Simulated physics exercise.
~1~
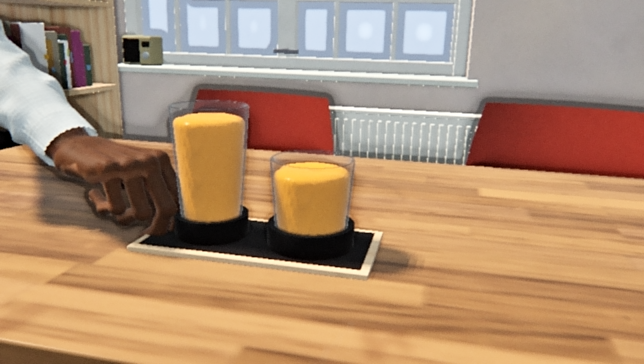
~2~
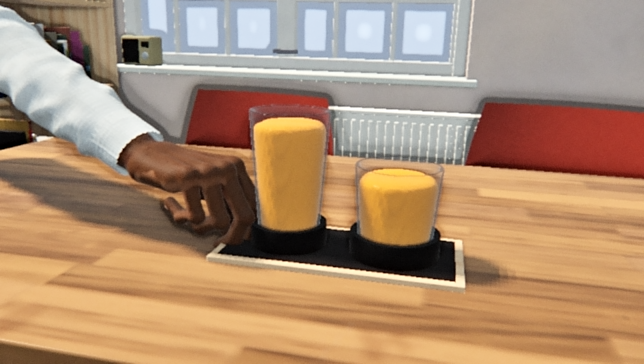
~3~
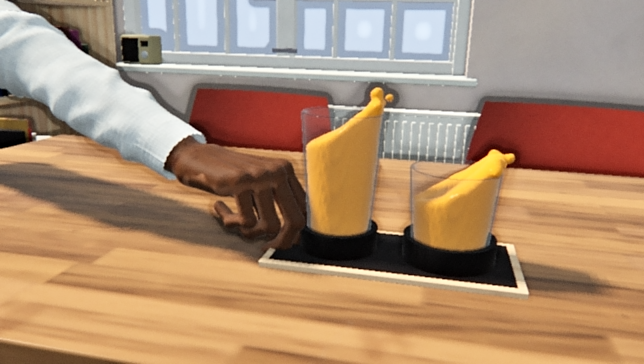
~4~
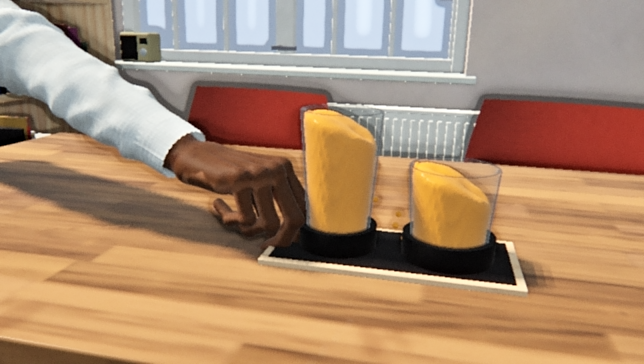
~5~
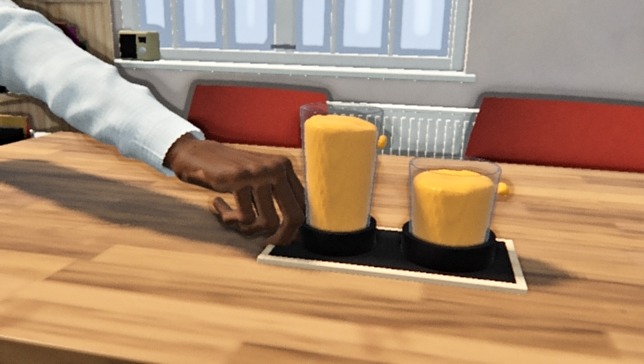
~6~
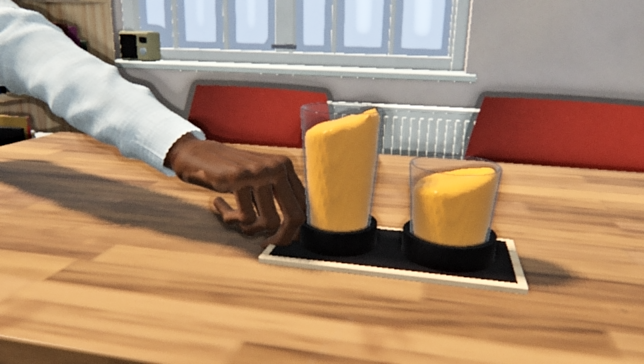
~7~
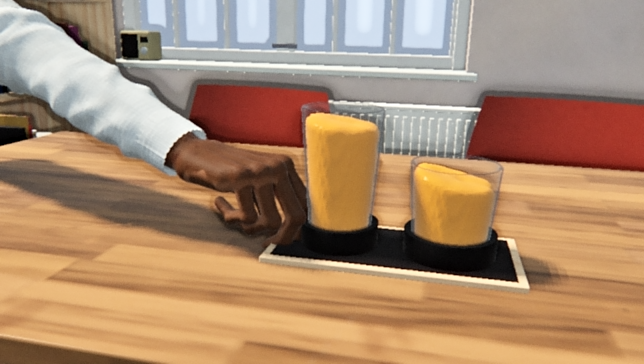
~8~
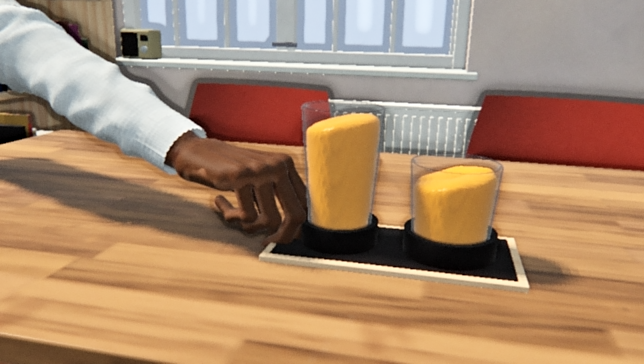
A hand in a pale sleeve slid a dark tray holding two glasses of orange juice rightward across a wooden table, then stopped, and the juice surged up, a little spilling over the right-hand rims before it sloshed back and settled almost level.
